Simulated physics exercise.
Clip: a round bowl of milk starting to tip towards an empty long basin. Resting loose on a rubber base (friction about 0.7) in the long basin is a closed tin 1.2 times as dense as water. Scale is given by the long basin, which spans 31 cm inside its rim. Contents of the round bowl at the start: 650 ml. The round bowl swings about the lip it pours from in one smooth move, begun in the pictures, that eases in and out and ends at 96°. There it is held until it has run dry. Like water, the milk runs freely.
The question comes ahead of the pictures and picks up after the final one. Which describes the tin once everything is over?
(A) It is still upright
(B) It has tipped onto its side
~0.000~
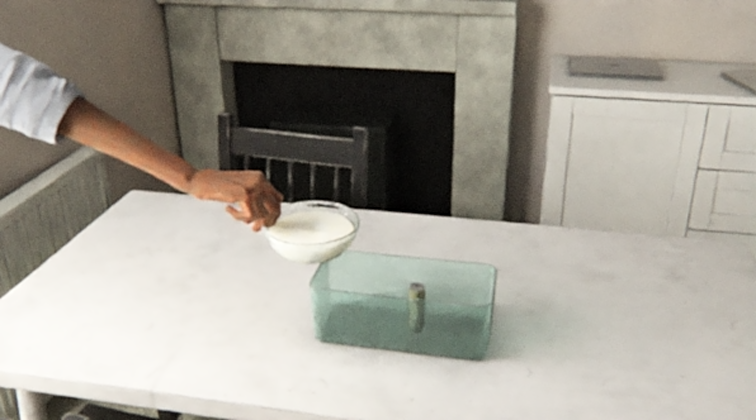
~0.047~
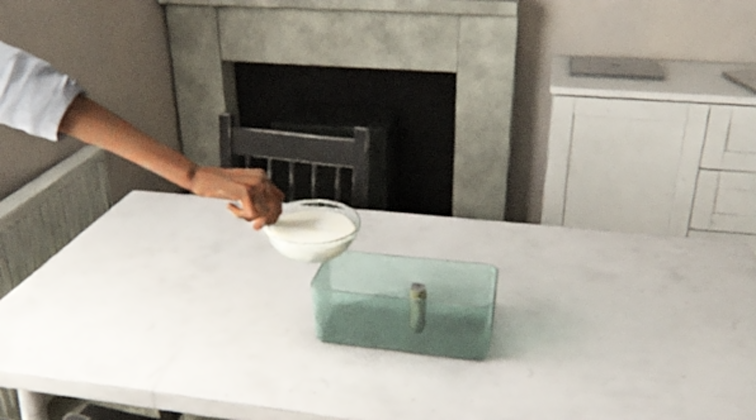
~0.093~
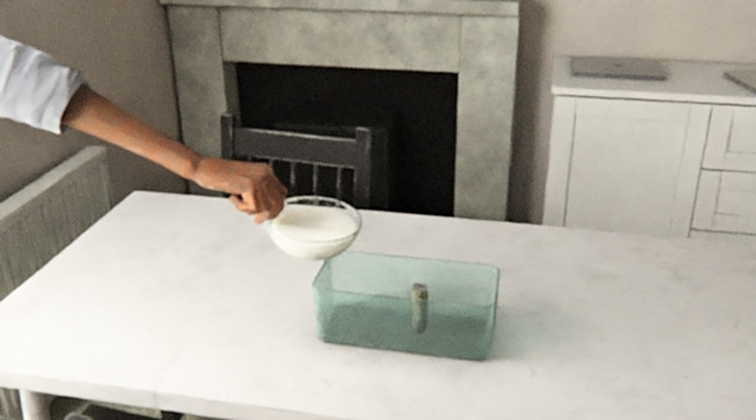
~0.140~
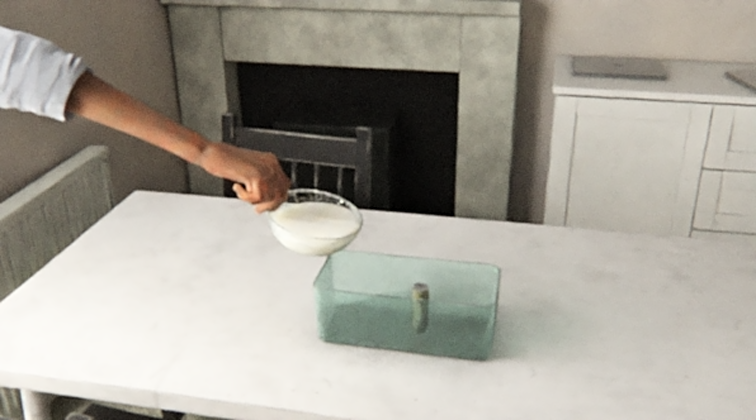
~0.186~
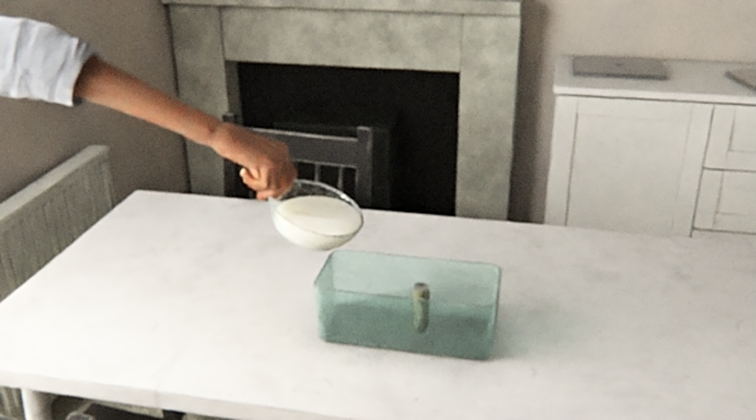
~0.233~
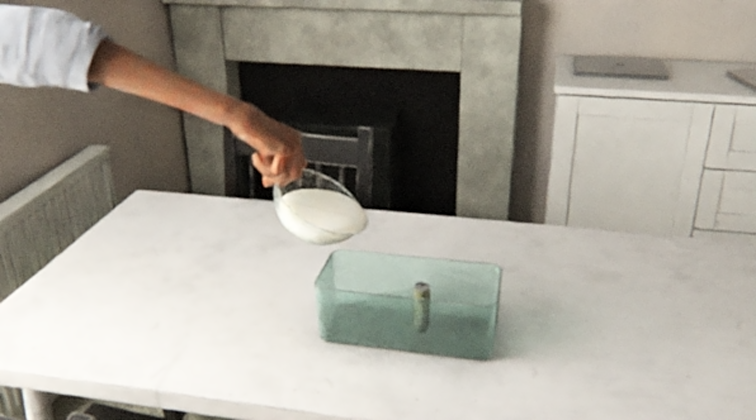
(A) It is still upright.
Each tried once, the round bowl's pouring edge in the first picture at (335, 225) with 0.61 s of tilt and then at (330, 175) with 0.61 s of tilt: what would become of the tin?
Run one: It tumbles. Run two: It does not tip.
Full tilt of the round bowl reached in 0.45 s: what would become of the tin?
The tin would stay balanced.
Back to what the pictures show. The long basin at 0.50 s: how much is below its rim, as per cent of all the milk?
I reckon close to 22 percent of it.
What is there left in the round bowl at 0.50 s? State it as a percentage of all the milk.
18 %.
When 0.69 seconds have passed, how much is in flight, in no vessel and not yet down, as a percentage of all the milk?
Near 3 percent.
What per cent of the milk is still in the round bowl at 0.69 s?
About 0 % is still there.
Then, 0.50 s in, the tilt is 88° and 17 per cent is still to pour; the tin stands where it began.
Then, 0.69 s in, the tilt is 96° and 0 per cent is still to pour; the tin stands where it began.
Then, 0.89 s in, the tilt is 96° and 0 per cent is still to pour; the tin stands where it began.
Then, 1.11 s in, the tilt is 96° and 0 per cent is still to pour; the tin stands where it began.
Finally, the tin stands where it began.
